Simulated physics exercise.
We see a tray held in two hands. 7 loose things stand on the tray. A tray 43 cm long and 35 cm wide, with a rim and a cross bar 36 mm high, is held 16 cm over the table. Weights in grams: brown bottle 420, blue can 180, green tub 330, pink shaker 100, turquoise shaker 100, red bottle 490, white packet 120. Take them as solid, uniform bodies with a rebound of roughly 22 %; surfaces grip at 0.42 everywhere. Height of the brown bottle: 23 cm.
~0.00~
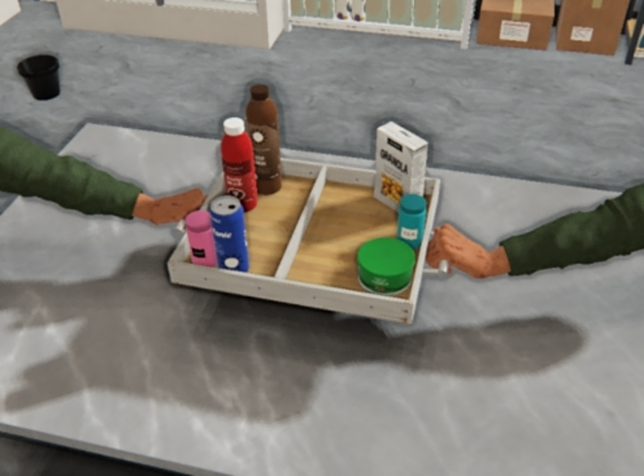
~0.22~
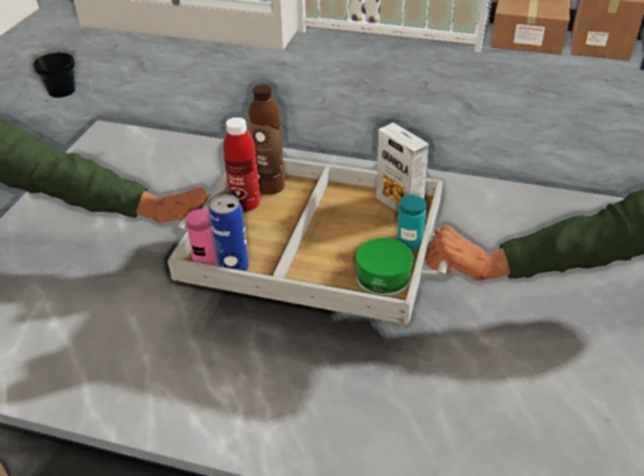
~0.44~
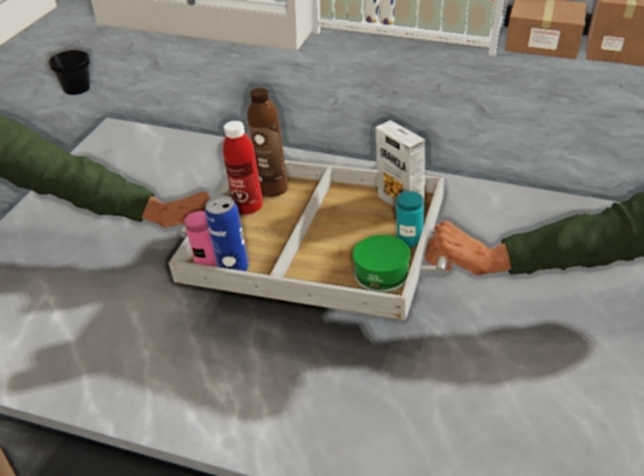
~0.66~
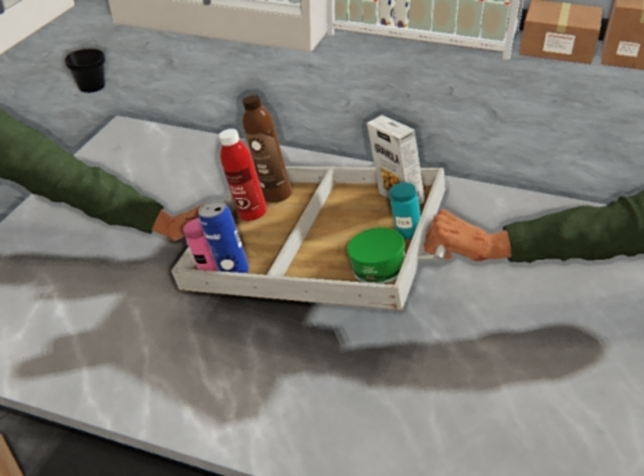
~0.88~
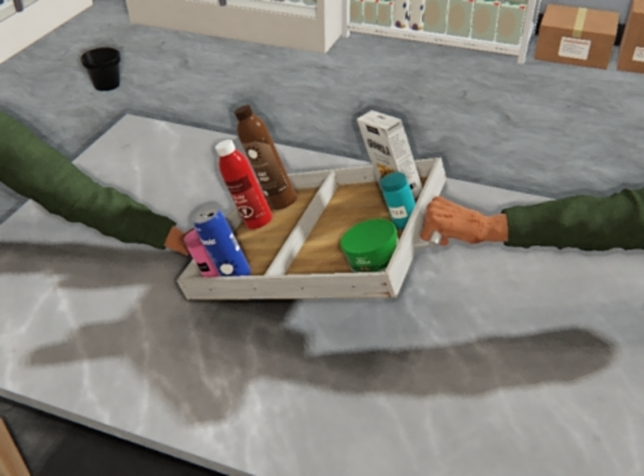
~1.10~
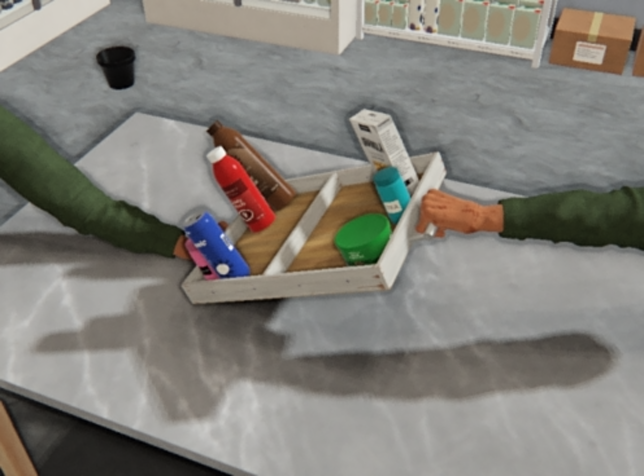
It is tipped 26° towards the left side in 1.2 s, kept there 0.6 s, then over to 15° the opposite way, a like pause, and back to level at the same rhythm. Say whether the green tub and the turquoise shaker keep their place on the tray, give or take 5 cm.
The green tub gets shifted; the turquoise shaker gets shifted.
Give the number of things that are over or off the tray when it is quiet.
5 of them.
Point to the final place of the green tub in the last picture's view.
Near (315, 257).
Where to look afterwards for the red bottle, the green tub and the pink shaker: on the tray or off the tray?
The red bottle finishes off the tray; the green tub ends on the tray; the pink shaker ends on the tray.
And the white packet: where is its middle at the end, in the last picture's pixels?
Around (337, 199).
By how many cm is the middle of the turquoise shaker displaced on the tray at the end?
About 11 cm.
After 1.40 s, tray tilted 26°, left edge down; brown bottle and red bottle now off the tray; turquoise shaker moved 4 cm near (376, 196); green tub moved 4 cm near (348, 242).
After 2.20 s, tray tilted 21°, left edge down; blue can now off the tray; green tub moved 12 cm near (310, 251); turquoise shaker moved 12 cm near (340, 211).
After 2.80 s, tray tilted 10°, right edge down; green tub moved 12 cm near (317, 260); turquoise shaker moved 12 cm near (354, 228); white packet on its side.
After 3.50 s, tray tilted 15°, right edge down; green tub moved 12 cm near (318, 261); turquoise shaker moved 12 cm near (357, 232); pink shaker on its side.
In the end (5.3 s), off the tray, brown bottle, blue can and red bottle; toppled on the tray, pink shaker and white packet; not toppled but over 5 cm from the start, green tub and turquoise shaker. At the end, from the last picture's camera, green tub near (315, 257), turquoise shaker near (353, 222).
